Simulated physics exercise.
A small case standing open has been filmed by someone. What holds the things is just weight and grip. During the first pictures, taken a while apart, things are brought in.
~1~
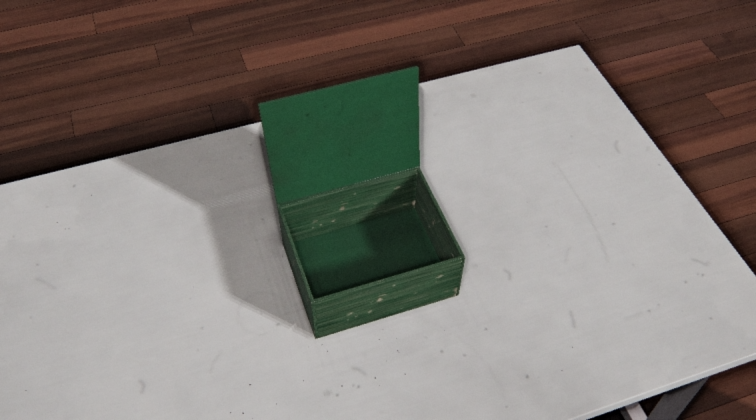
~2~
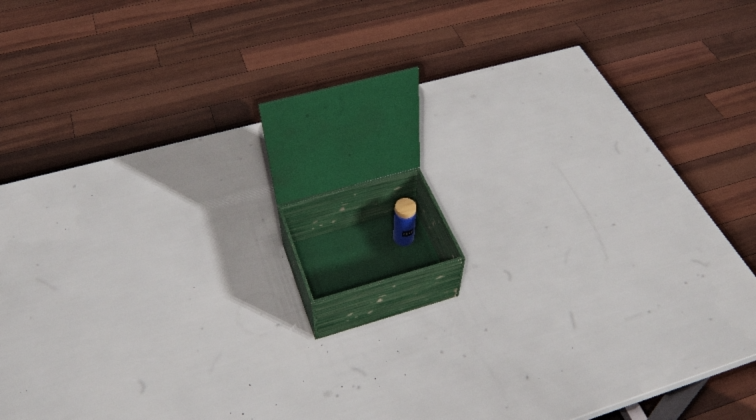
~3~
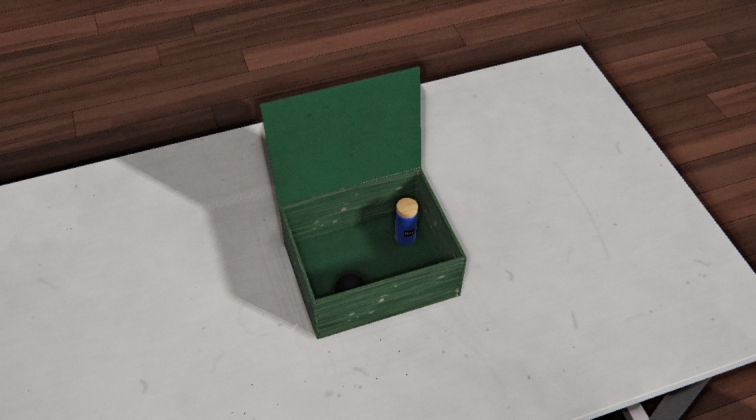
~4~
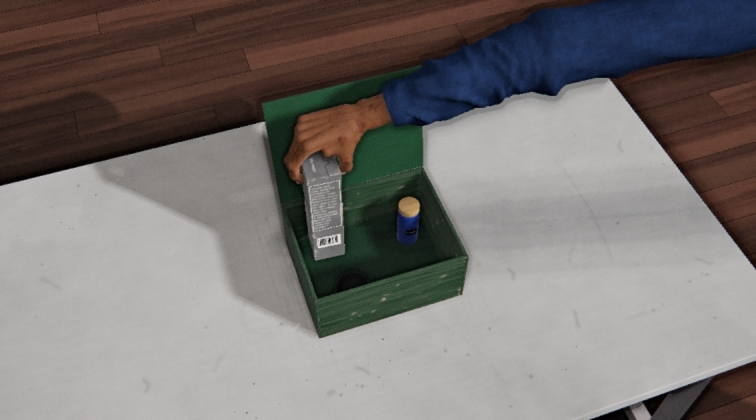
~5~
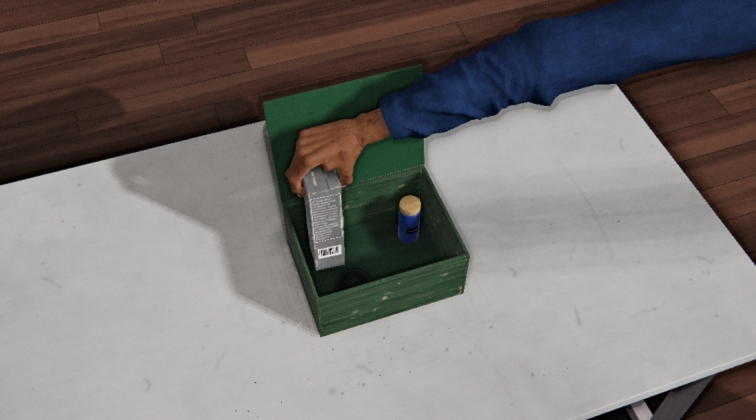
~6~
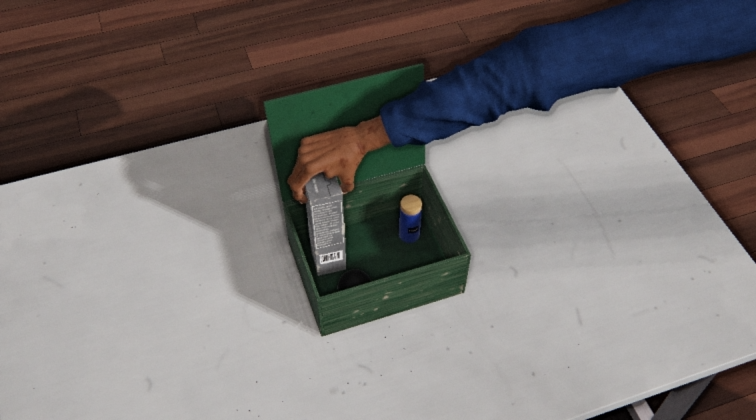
On a white table, an open green box is empty, then holds a blue bottle with a tan cap and a small dark object; a hand in a blue sleeve lowers a grey carton slightly inside at the left.
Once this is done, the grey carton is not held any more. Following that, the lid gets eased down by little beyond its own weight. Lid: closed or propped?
Propped.
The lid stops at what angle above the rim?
Close to 18 degrees.
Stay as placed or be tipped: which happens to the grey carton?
Once everything settles, it ends up at a slant.
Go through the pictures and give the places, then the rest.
The last thing is not in view yet, in the first frame.
The last thing is not in view yet, in the second frame.
The last thing is not in view yet, in the third frame.
On its way; grey carton (323, 207), in the fourth frame.
On its way; grey carton (324, 219), in the fifth frame.
In place under the hand; grey carton (326, 225), in the sixth frame.
Then, 1.30 s past the last view, lid 80° above the rim.
Then, 1.90 s past the last view, lid 48° above the rim; grey carton rocked 17° from its first pose near (330, 239).
Then, 2.10 s past the last view, lid 27° above the rim; grey carton rocked 44° from its first pose near (336, 265).
Then, 3.70 s past the last view, lid 18° above the rim; grey carton rocked 56° from its first pose near (337, 256); black ball displaced a little.
Finally, lid 18° above the rim; down or leaning hard in the box, grey carton; the other 2 still in place. Final places as the last picture's camera would see them, grey carton near (340, 252).
